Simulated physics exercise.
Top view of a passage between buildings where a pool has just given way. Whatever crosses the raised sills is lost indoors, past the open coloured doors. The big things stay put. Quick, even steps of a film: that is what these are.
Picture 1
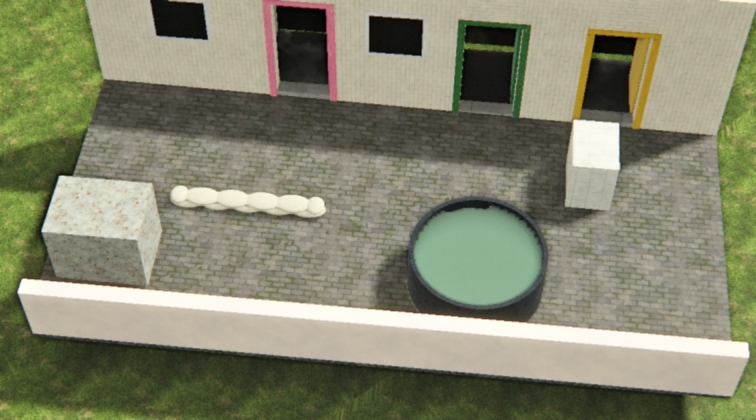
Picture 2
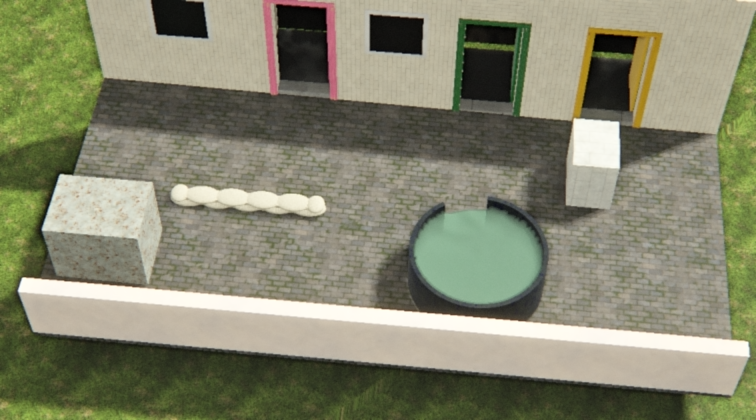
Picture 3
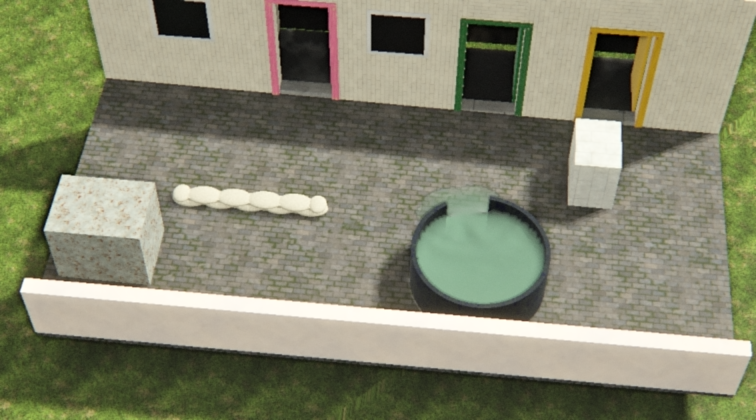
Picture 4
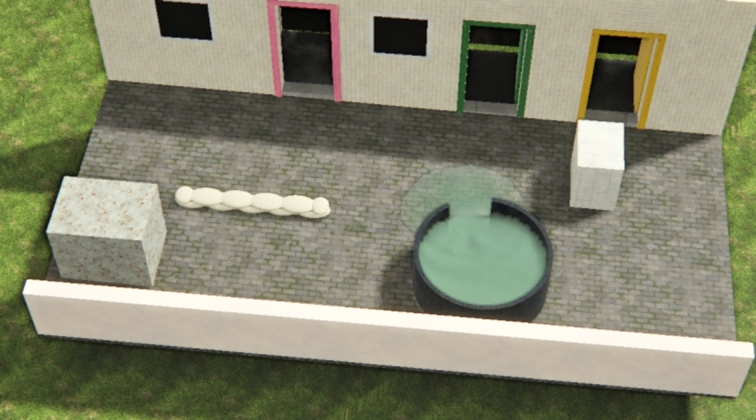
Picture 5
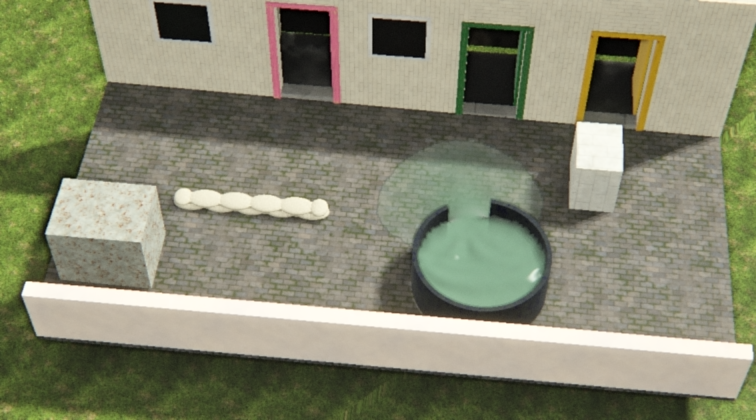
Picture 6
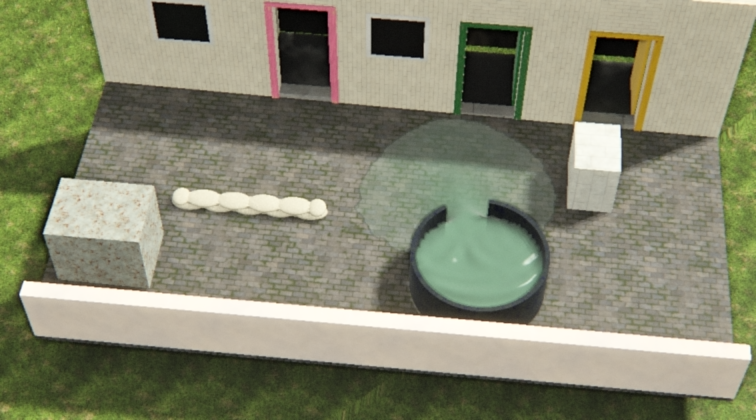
In a paved yard beside a white building with pink, green and yellow doorframes, a gap opened in the far side of a round pool, and greenish water poured out, fanning across the paving.
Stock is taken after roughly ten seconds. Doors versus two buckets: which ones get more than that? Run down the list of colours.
The yellow door gets no more, the pink door gets no more, the green door gets more.
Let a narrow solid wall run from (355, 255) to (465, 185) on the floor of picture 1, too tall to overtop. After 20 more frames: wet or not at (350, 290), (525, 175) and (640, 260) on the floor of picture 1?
Reading the points as listed, I get deluged, then deluged, then deluged.
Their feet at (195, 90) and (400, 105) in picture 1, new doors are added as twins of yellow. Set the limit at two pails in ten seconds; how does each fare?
Per door: Within the limit; past the limit.
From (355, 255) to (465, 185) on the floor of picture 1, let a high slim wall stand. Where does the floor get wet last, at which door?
That's the door marked pink, I reckon.
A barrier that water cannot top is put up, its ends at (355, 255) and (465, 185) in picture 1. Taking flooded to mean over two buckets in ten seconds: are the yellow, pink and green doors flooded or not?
The yellow door exceeds it, the pink door falls short, the green door exceeds it.
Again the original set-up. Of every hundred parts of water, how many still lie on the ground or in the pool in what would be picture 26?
86 percent or thereabouts.
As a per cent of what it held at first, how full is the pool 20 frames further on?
42 % or so.
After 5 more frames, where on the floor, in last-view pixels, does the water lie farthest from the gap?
The farthest point of the front sits at (329, 107).
A moment on, water covers 20 % of the floor; the yellow door not reached, the pink door not reached, the green door over two buckets in.
Next, water covers 25 % of the floor; the yellow door wet at the sill, nothing in, the pink door wet at the sill, nothing in, the green door far over two buckets in.
Then, water covers 40 % of the floor; the yellow door under two buckets in, the pink door under two buckets in, the green door far over two buckets in.
Later, water covers 45 % of the floor; the yellow door under two buckets in, the pink door under two buckets in, the green door far over two buckets in.
In the end, water covers 50 % of the floor; the yellow door under two buckets in, the pink door under two buckets in, the green door far over two buckets in.
